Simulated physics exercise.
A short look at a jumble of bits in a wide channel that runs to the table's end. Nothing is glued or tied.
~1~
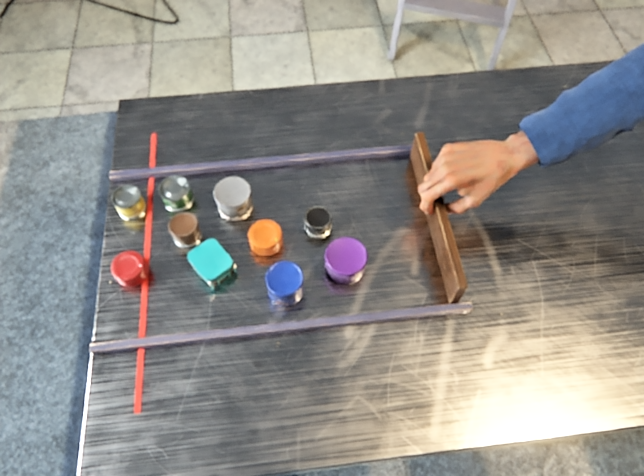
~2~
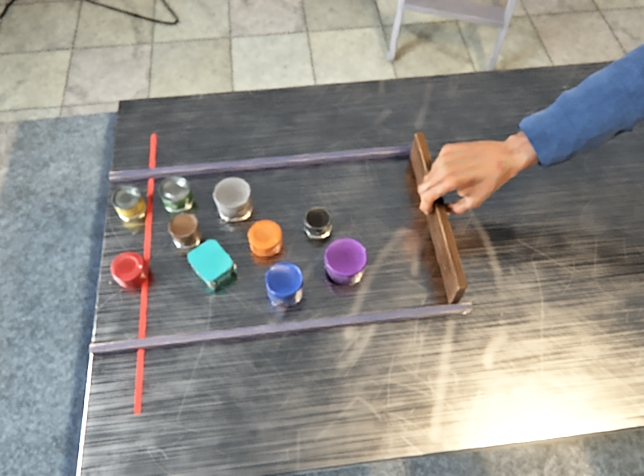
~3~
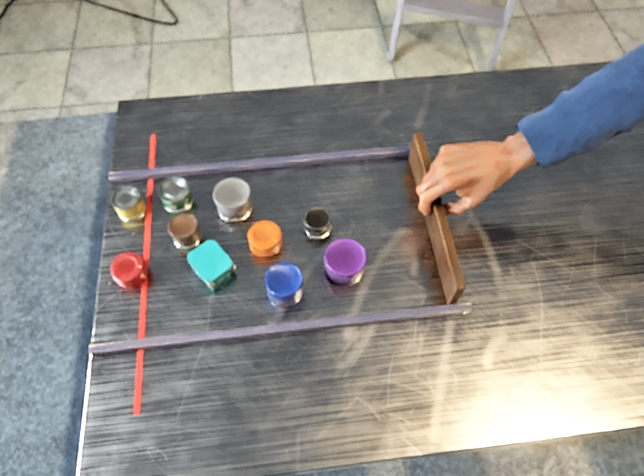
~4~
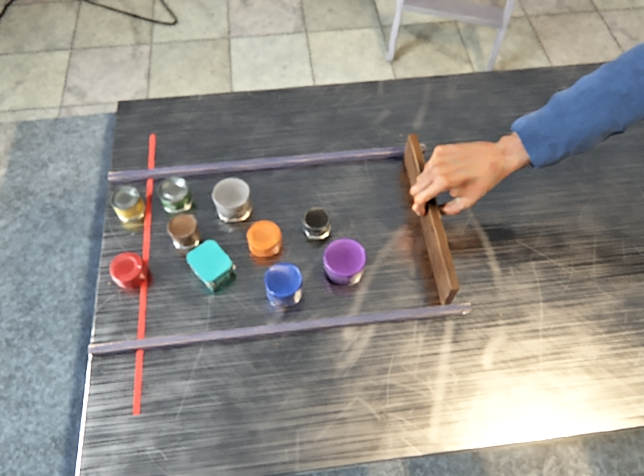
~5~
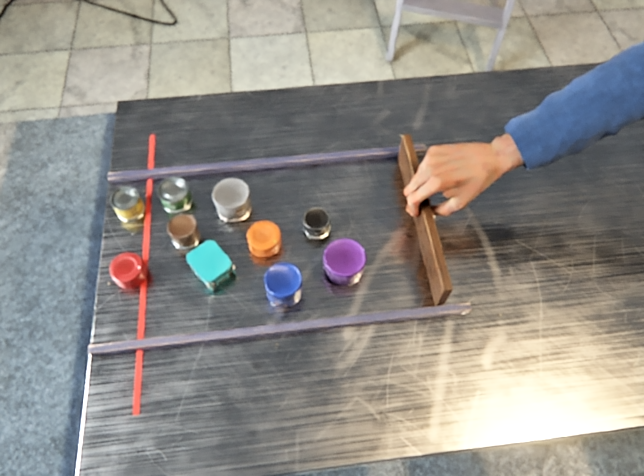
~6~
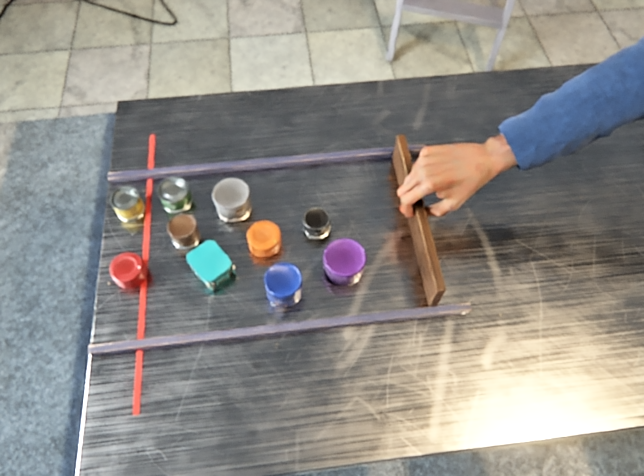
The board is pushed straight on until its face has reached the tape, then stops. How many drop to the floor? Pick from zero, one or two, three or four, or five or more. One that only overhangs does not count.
The number that fall off is three or four.
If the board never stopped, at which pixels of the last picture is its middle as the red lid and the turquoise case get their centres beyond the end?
Its middle is around (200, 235) and around (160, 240).
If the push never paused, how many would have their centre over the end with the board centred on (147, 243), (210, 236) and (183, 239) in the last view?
In that order 3, 0 and 1.
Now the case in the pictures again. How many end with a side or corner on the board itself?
4 of them.
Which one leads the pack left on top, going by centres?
The brown tin.
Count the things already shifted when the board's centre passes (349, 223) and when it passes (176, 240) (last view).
The counts are 1 and 10.
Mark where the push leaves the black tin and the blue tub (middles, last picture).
The black tin stops around (130, 240); the blue tub around (118, 321).
Soon after, none off yet; yellow pot at rest near (128, 204); red lid at rest near (129, 271); green tin at rest near (175, 195).
After that, none off yet; yellow pot moving near (122, 204); red lid tilting a little near (86, 276); green tin displaced about its own width near (150, 192).
In the end, the number that fall off is three or four; gone, turquoise case, red lid and yellow pot.
